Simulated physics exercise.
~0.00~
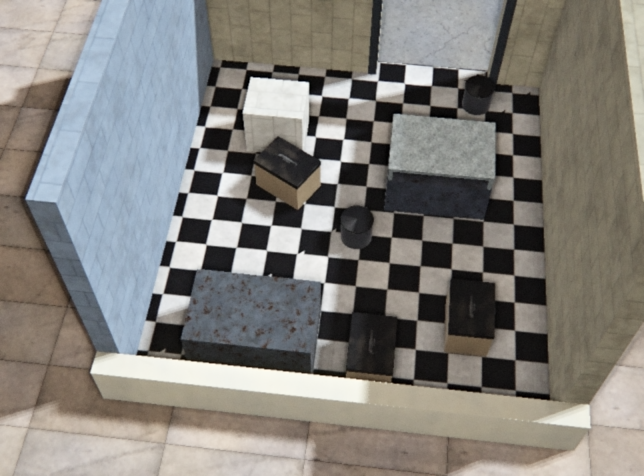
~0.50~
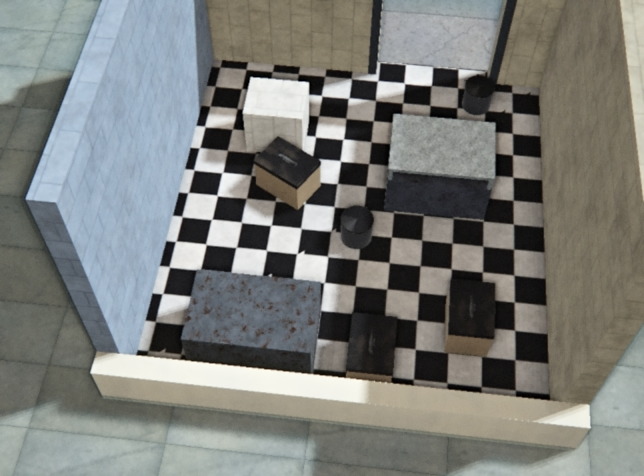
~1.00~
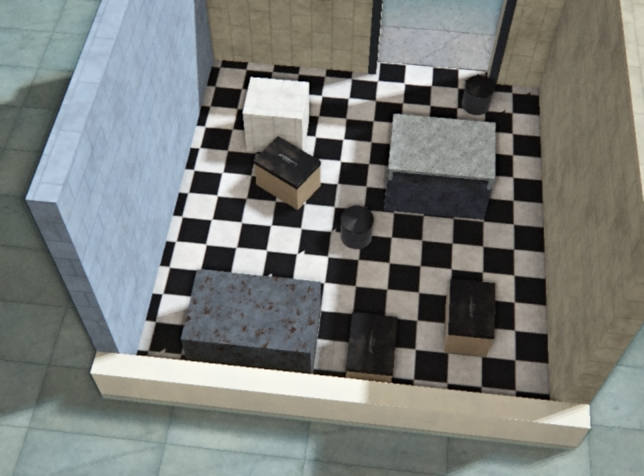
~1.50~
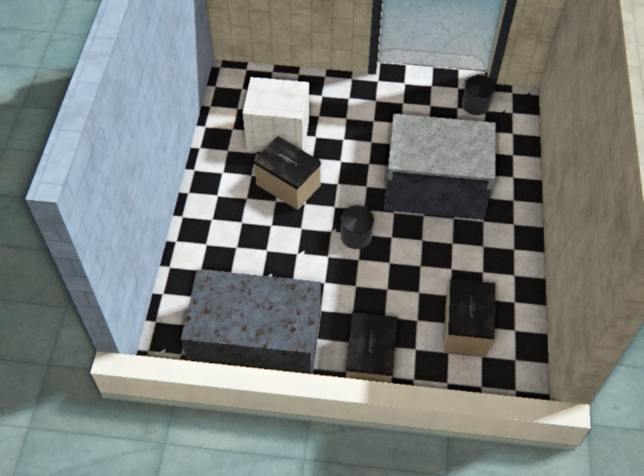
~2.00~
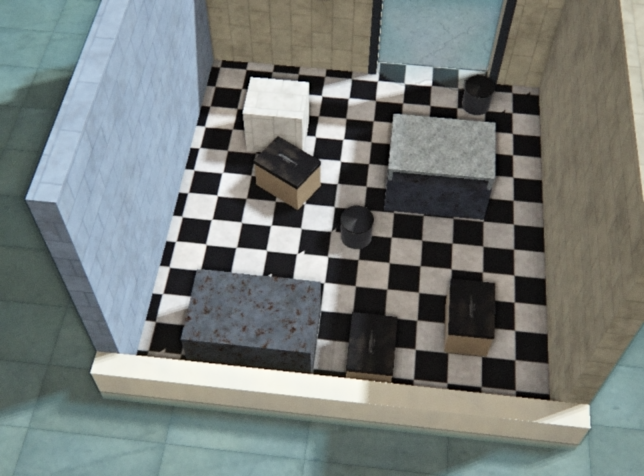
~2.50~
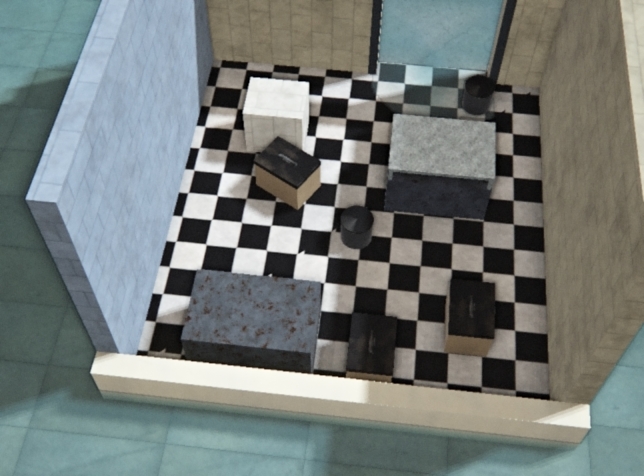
Blue-green water covers the ground outside, then creeps slightly through the doorway onto the checkered floor.
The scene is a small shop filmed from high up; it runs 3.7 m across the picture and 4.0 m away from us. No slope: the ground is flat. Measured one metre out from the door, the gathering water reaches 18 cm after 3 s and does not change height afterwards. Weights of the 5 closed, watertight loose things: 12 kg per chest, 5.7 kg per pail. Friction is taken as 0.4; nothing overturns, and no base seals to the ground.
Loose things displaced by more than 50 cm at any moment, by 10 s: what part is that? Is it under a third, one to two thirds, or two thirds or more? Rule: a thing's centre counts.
Watching this, the moved portion will sit in the third-to-two-thirds range.
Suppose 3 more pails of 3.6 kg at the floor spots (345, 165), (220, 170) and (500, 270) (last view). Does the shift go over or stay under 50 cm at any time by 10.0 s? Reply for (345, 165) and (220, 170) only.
In that order: Over, less.
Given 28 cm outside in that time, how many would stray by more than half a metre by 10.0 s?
That would make 4 of them.
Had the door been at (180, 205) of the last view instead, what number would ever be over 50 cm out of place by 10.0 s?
Then 4 of them would.
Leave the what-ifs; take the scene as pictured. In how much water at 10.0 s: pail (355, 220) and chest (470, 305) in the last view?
I'd put it at 6 cm and 9 cm respectively.
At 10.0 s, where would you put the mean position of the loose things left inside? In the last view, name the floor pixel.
They're centred close to (383, 265).
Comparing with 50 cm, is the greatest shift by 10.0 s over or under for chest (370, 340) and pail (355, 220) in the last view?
In turn: Below the mark, below the mark.
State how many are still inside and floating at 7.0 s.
Total: 1.
After 3.5 s 0 of 5 are over 50 cm from their spots; 0 afloat.
After 4.5 s 1 of 5 are over 50 cm from their spots; 0 afloat.
After 7.0 s 1 of 5 are over 50 cm from their spots; 1 afloat.
After 10.0 s 3 of 5 are over 50 cm from their spots, and 3 have been at some point; 4 afloat.
